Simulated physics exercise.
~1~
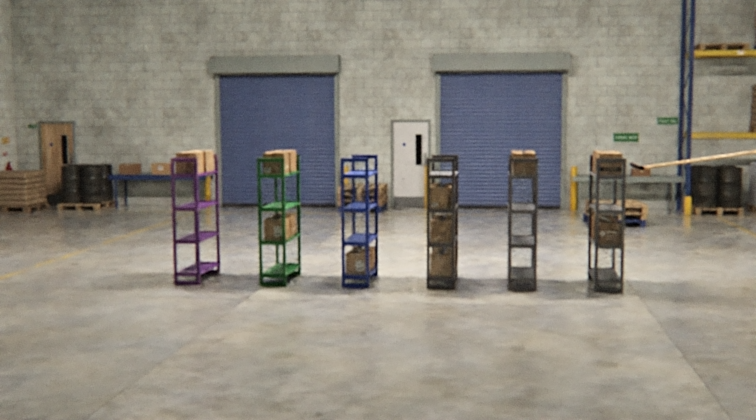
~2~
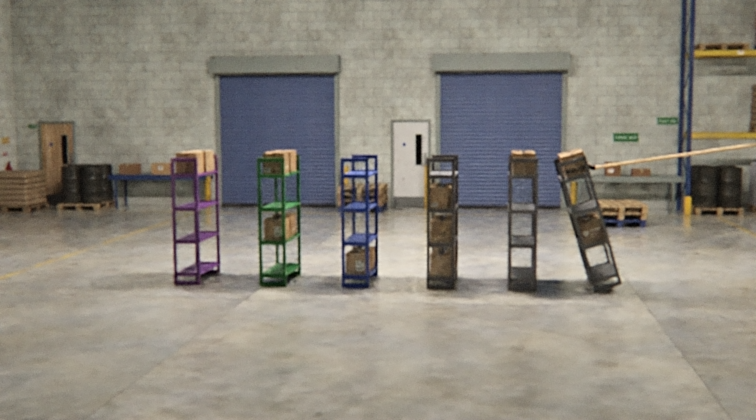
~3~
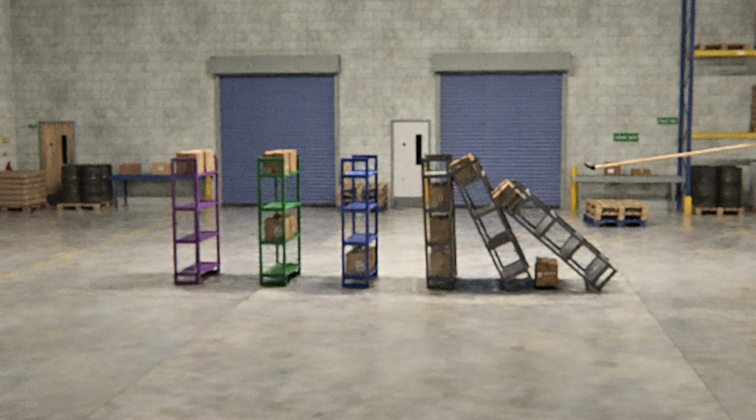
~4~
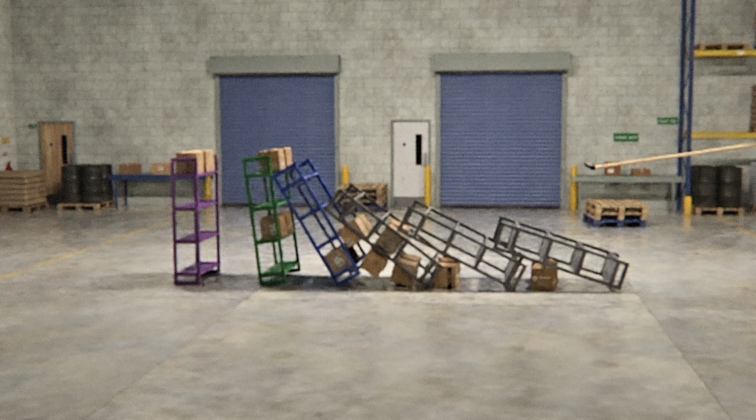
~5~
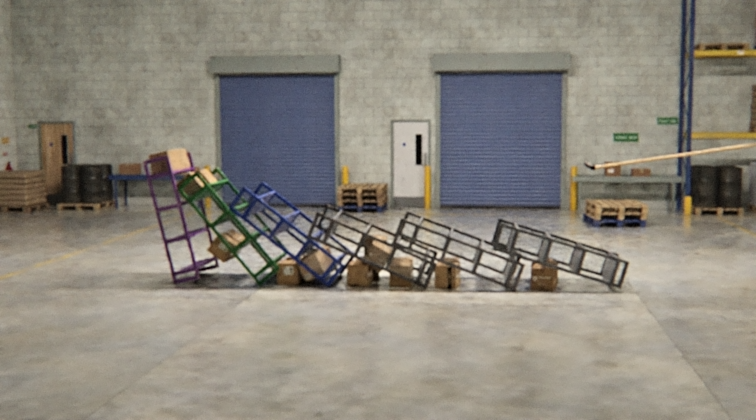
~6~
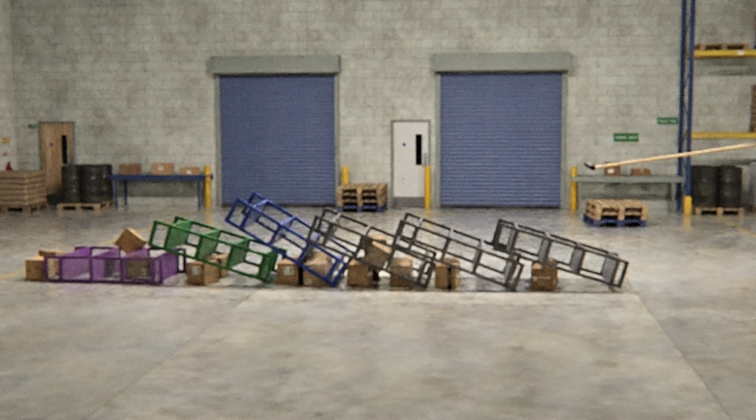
Six shelving racks topple leftward one after another after a pole pushes the rightmost one.
